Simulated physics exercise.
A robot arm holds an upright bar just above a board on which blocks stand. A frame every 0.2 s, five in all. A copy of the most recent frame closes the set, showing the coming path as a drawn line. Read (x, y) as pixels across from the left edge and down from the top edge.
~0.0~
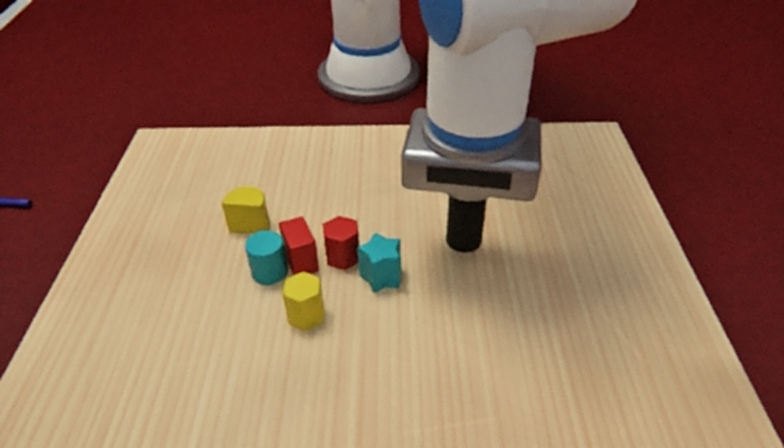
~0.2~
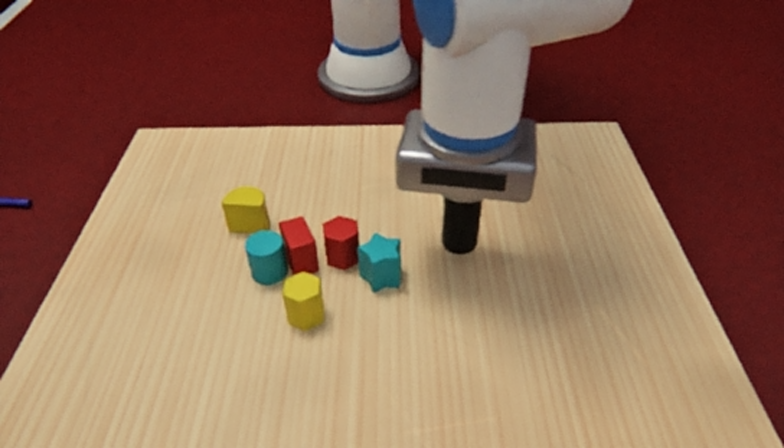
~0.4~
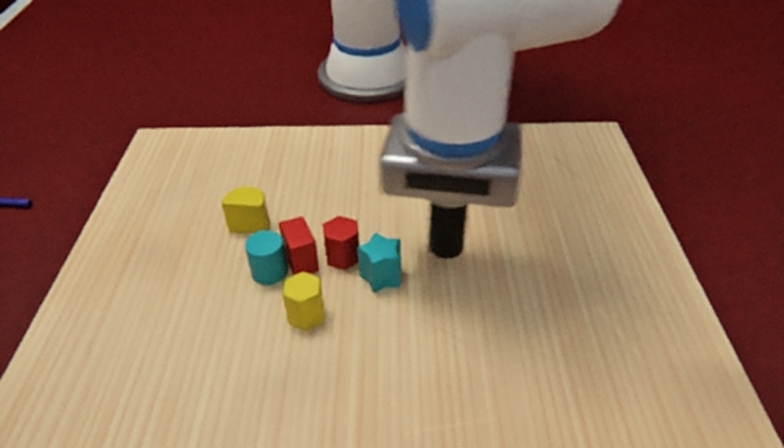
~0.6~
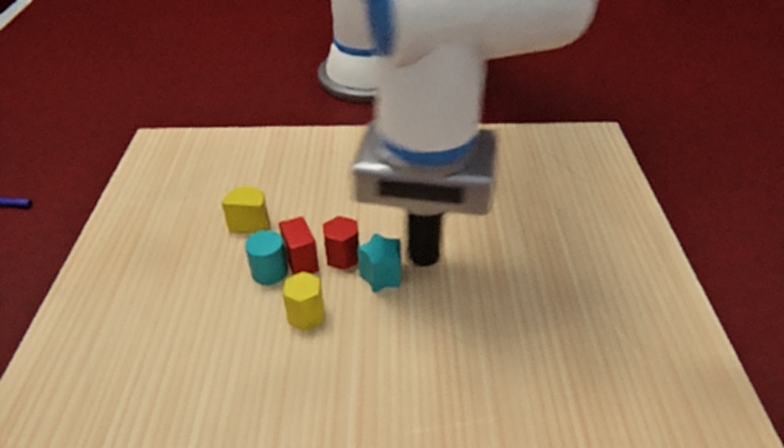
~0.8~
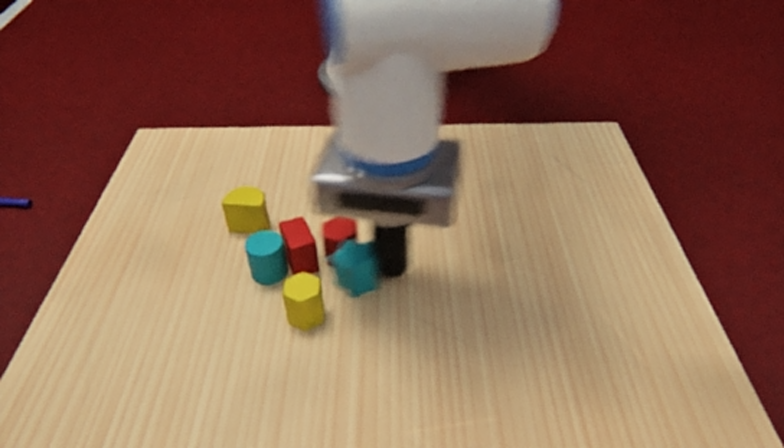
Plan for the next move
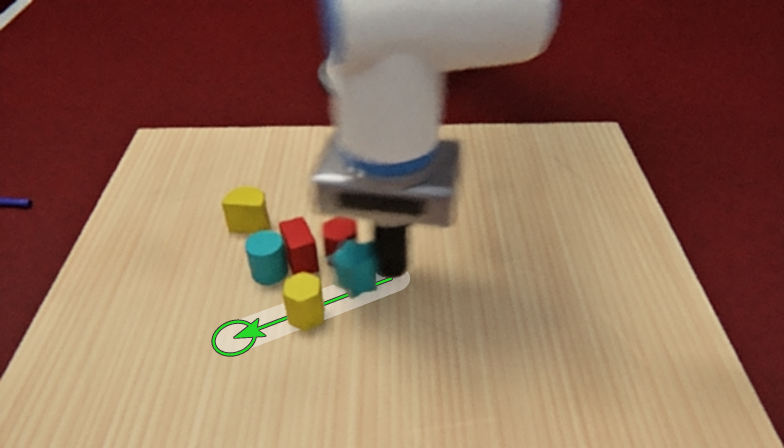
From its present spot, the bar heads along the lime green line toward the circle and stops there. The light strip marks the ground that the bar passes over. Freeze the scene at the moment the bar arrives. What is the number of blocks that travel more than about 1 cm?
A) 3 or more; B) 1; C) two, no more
I choose C.
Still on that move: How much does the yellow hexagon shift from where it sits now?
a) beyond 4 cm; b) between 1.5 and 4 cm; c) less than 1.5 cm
The answer is a.
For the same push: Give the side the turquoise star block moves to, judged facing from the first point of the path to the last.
Heads right.
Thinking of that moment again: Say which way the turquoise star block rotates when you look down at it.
With the clock.
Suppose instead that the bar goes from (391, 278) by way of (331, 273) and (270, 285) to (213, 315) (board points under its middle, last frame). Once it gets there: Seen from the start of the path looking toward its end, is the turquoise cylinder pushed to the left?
In short: No.
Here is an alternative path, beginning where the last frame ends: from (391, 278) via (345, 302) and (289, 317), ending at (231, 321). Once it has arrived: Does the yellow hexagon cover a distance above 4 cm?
Short answer: Yes.
The line goes from (391, 278) directly to (234, 338).
On the path given first. One third of the way, bar at (340, 284); yellow hexagon at (280, 295), turned 25° anticlockwise; turquoise star block at (302, 265), turned 15° clockwise.
Two thirds of the way, bar at (286, 304); yellow hexagon at (249, 309), turned 55° anticlockwise; turquoise star block at (260, 267), turned 55° clockwise.
At the end, bar at (230, 324); yellow hexagon at (190, 334), turned 65° anticlockwise; red hexagon unmoved; turquoise star block at (251, 270), turned 80° clockwise.
